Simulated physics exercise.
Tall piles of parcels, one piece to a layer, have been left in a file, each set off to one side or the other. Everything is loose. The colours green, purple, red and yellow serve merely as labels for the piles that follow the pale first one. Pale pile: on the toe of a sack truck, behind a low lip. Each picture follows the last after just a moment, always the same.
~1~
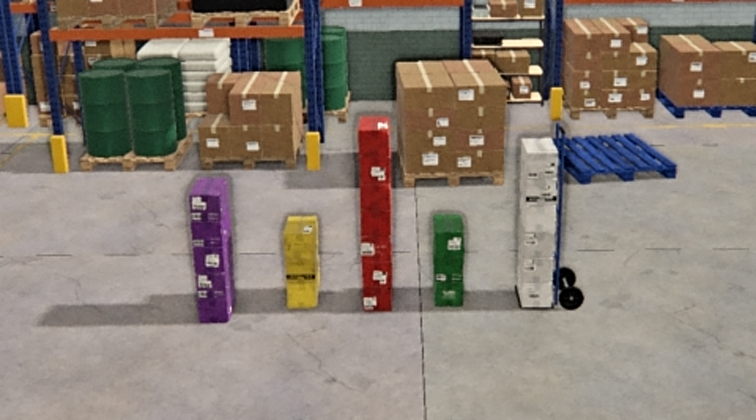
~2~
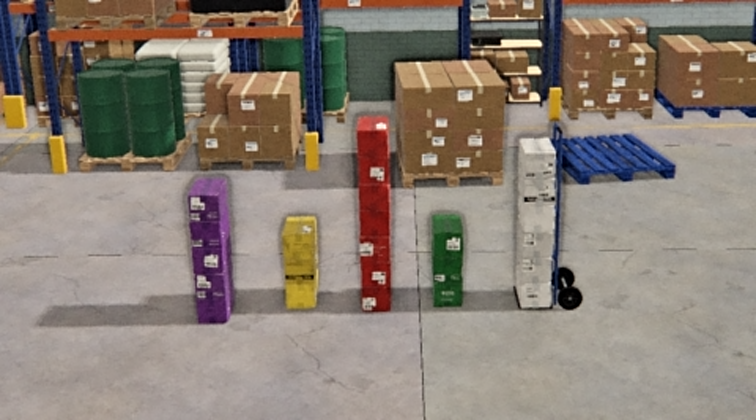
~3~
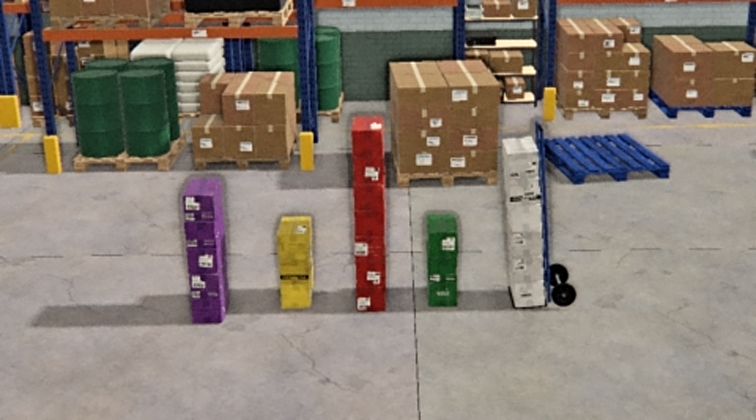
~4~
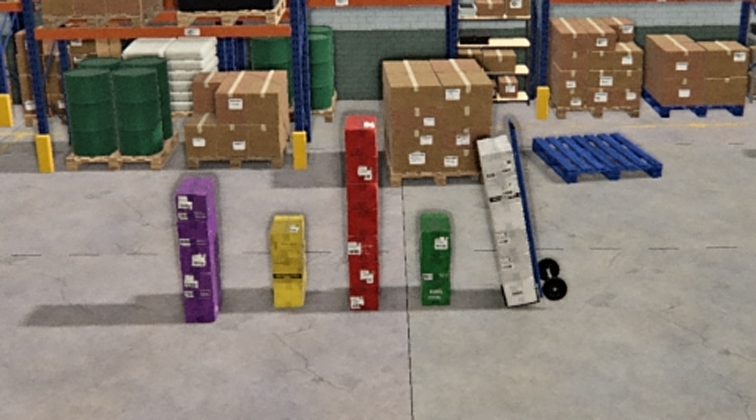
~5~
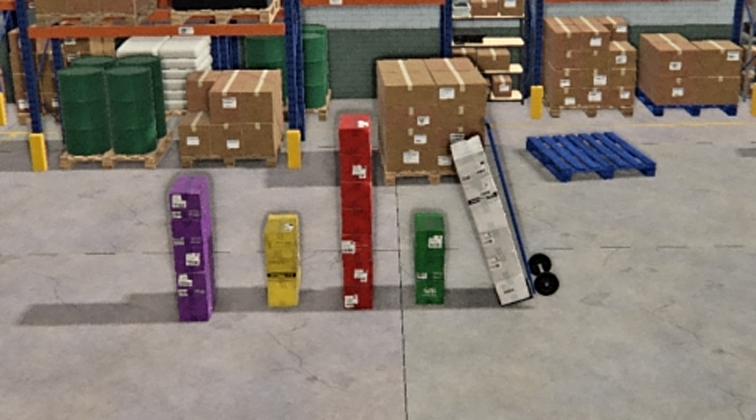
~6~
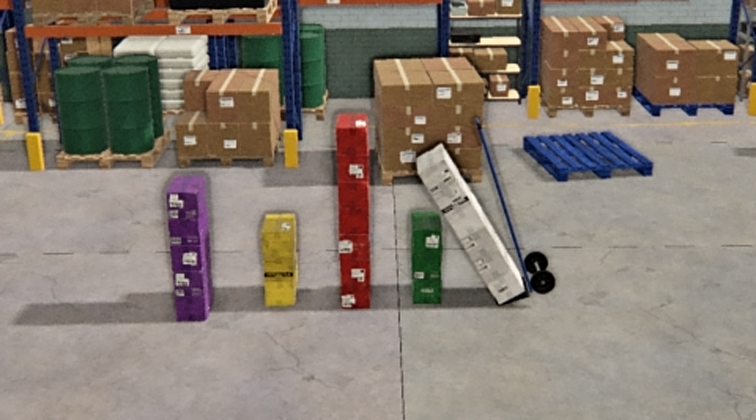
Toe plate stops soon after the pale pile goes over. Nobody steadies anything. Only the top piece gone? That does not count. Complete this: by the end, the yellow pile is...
By the end the yellow pile is still up.
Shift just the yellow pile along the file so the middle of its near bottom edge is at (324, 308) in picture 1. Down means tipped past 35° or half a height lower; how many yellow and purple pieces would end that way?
Colour by colour, yellow comes to 0 and purple to 0.
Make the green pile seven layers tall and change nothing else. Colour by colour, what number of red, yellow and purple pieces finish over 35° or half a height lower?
You'd end up with red at 7, yellow at 2 and purple at 5.
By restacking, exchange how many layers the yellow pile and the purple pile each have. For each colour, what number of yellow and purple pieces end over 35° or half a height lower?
By colour: Yellow 0, purple 0.
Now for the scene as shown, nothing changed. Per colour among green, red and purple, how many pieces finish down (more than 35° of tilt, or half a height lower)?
Green 0, red 0, purple 0.
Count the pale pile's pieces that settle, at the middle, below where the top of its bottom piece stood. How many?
Of the pale pieces, the number is 2.
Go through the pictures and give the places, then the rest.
In the first picture (we follow the side turned to the camera; the camera pans a little), truck frame (562, 169) level; top yellow parcel (299, 247); top green parcel (450, 245); no other piece has moved.
The second picture shows truck frame (560, 169) level; top yellow parcel (297, 247).
The third picture shows truck frame (543, 167) rocked barely, top of the pale pile leaning barely; top yellow parcel (292, 247); no other piece has moved.
The fourth picture shows truck frame (519, 164) rocked a little, top of the pale pile leaning a little; top yellow parcel (285, 246); no other piece has moved.
The fifth picture shows truck frame (499, 163) rocked clearly, top of the pale pile leaning clearly; top yellow parcel (279, 245); no other piece has moved.
The sixth picture shows truck frame (491, 163) rocked clearly, top of the pale pile leaning well over; top yellow parcel (276, 244); top red parcel (352, 141); no other piece has moved.
Soon, 6 of the pale pile down; none of the 3 yellow parcels down (0 of 18 in all colours); top yellow parcel unmoved; top green parcel displaced a little.
A while on, 6 of the pale pile down; none of the 3 yellow parcels down (0 of 18 in all colours); top yellow parcel unmoved; top green parcel tipped barely.
Finally, 6 of the pale pile down; none of the 3 yellow parcels down (0 of 18 in all colours); top yellow parcel unmoved; top green parcel tipped a little. Seen by the last camera, middles, top yellow parcel near (279, 235), top green parcel near (403, 234).
